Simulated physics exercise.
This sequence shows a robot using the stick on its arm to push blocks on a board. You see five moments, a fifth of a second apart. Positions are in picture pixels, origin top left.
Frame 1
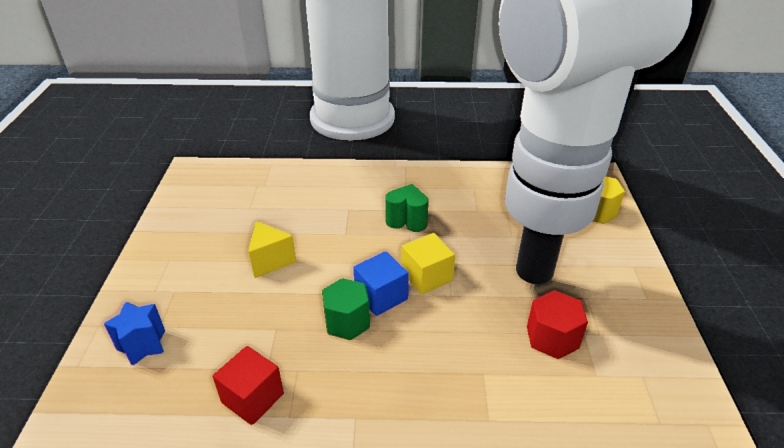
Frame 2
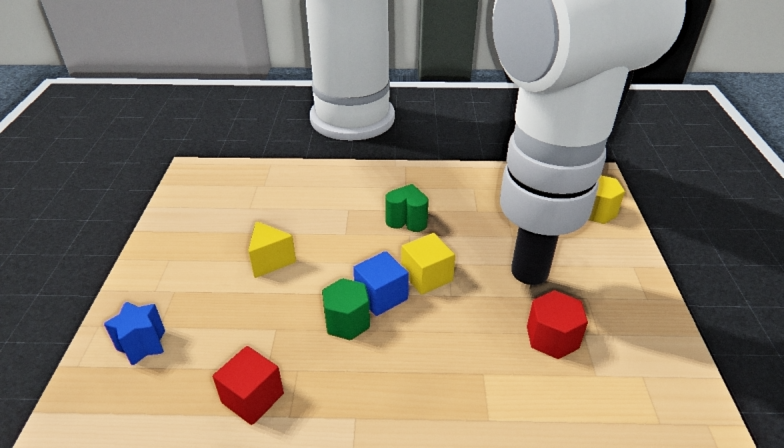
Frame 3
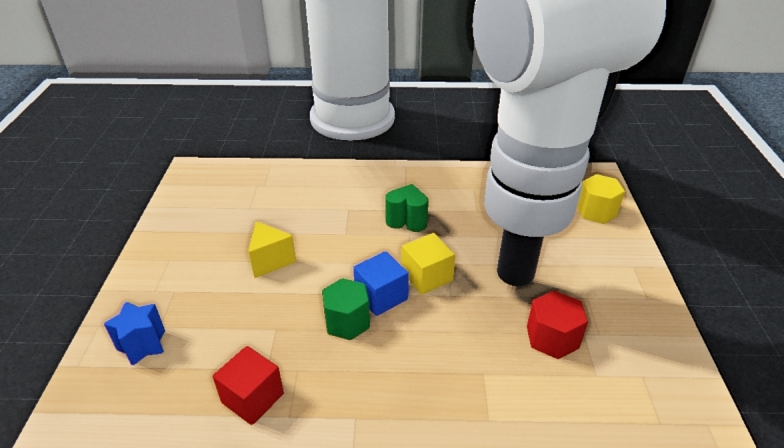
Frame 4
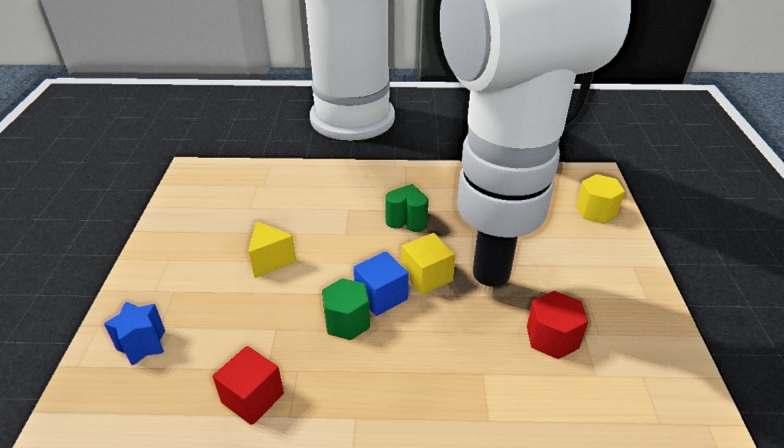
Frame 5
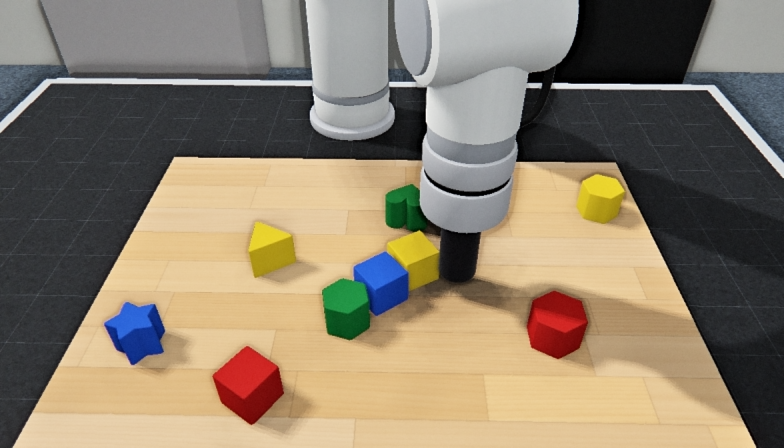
A robot arm moves its black stick left across the board and nudges a yellow cube.
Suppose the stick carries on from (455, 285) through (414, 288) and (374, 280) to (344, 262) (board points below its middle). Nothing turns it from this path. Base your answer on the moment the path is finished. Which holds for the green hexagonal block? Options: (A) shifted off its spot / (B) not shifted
My answer is option A.
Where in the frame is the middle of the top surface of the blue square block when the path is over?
The centre of its top will be at (322, 267).
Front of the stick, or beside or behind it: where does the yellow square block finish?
Beside or behind, I predict.
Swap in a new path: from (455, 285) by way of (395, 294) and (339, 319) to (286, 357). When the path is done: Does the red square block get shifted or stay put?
The block in question is displaced by the end.
The first path, step by step. One third of the way, stick (414, 275); green hexagonal block (342, 296); blue square block (372, 269); yellow square block (393, 239).
Two thirds of the way, stick (373, 267); green hexagonal block (321, 302), turned 50° anticlockwise; blue square block (331, 267), turned 20° anticlockwise; yellow square block (373, 227), turned 40° clockwise.
At the end, stick (343, 248); yellow triangular piece in place; green hexagonal block (321, 302), turned 50° anticlockwise; blue square block (322, 267), turned 40° anticlockwise; yellow square block (369, 218), turned 70° clockwise.
